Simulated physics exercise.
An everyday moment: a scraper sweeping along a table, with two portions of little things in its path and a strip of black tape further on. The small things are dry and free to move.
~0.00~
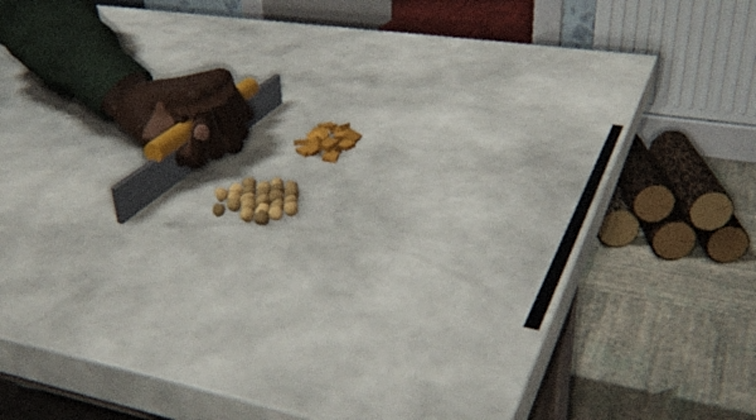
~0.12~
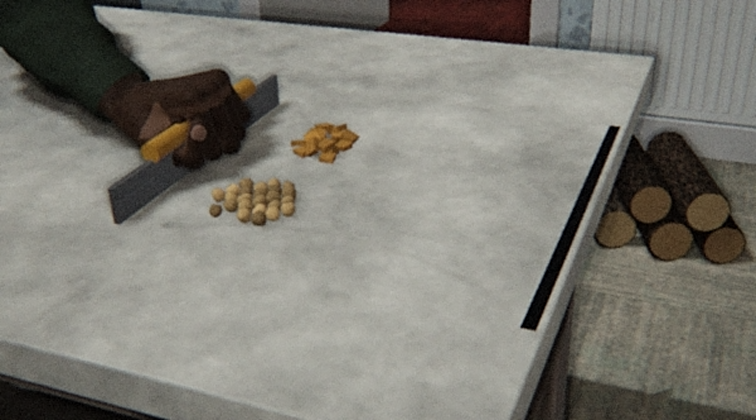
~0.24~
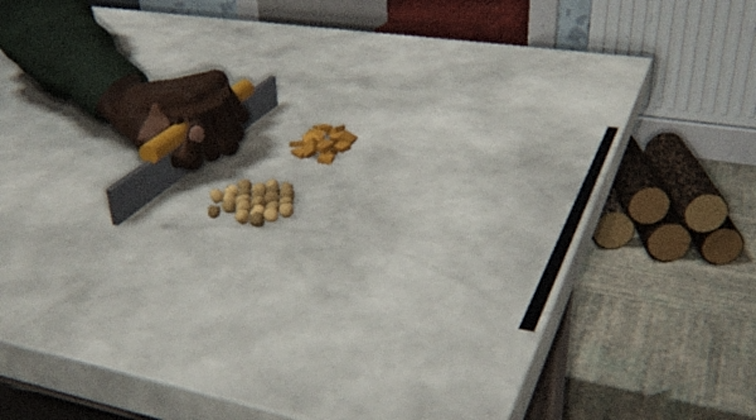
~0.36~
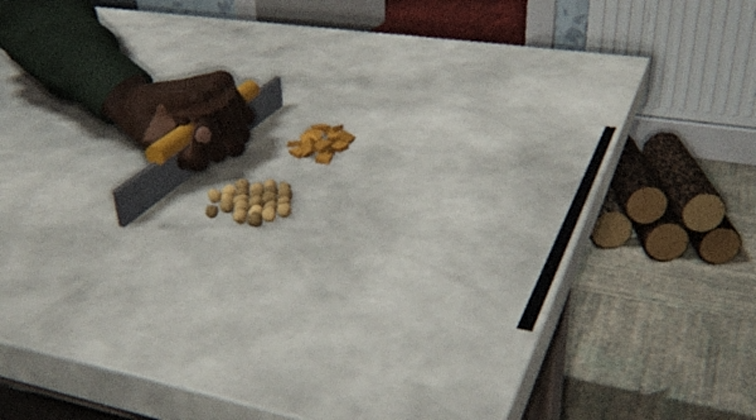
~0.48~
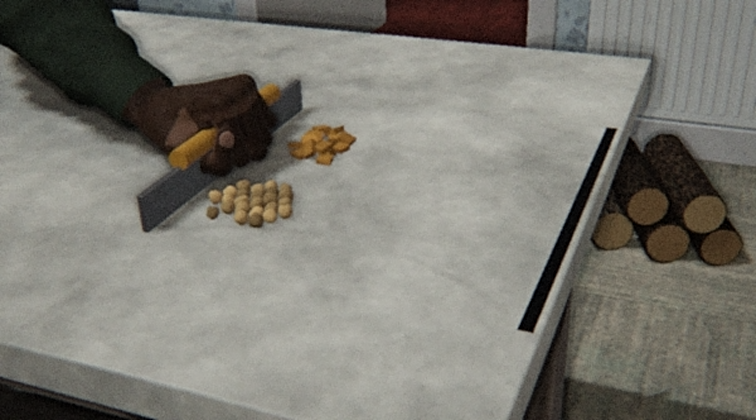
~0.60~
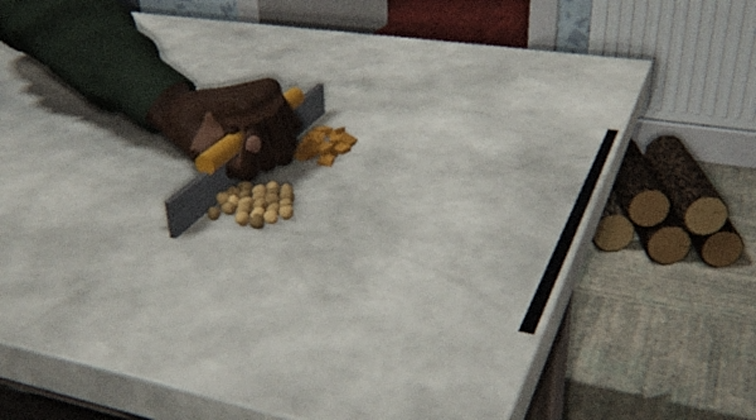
A dark-gloved hand in a green sleeve grips a long scraper with yellow handles on a pale, marbled table, seen from above at an angle. Tan chickpeas sit in front, orange crackers behind, black tape lies near the right edge, and cut logs rest beyond. The scraper stays still at first, then slides right, up close to both portions, while the view shifts very slightly.
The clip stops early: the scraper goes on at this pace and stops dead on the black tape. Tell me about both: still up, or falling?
Here the front lot partly drops off, and the back lot partly drops off.
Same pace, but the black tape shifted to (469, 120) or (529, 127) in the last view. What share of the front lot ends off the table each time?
Near 0 % and 0 %.
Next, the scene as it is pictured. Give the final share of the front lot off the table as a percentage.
Some 100 per cent.
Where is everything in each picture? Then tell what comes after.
In the first picture, scraper (131, 194), at rest; black tape (615, 133), right by the edge; edge at (595, 214); front lot (263, 202), a few dried chickpeas; back lot (319, 145), a few small crackers.
In the second picture, scraper (128, 194), at rest; back lot (316, 145).
In the third picture, scraper (126, 195), at rest; front lot (258, 204).
In the fourth picture, scraper (133, 197); back lot (312, 146).
In the fifth picture, scraper (156, 202); front lot (257, 205).
In the sixth picture, scraper (183, 207); black tape (610, 137); edge at (590, 219); front lot (260, 207); back lot (314, 149).
By 1.33 s, scraper still moving, near (414, 156); front lot all on the table, its front near (458, 247); back lot all on the table, its front near (471, 166).
By 2.09 s, scraper stopped at the black tape; front lot roughly two thirds over the edge; back lot every one over the edge.
By 2.37 s, scraper stopped at the black tape; front lot every one over the edge; back lot every one over the edge.
When it is over (2.6 s), scraper stopped at the black tape; front lot every one over the edge; back lot every one over the edge.
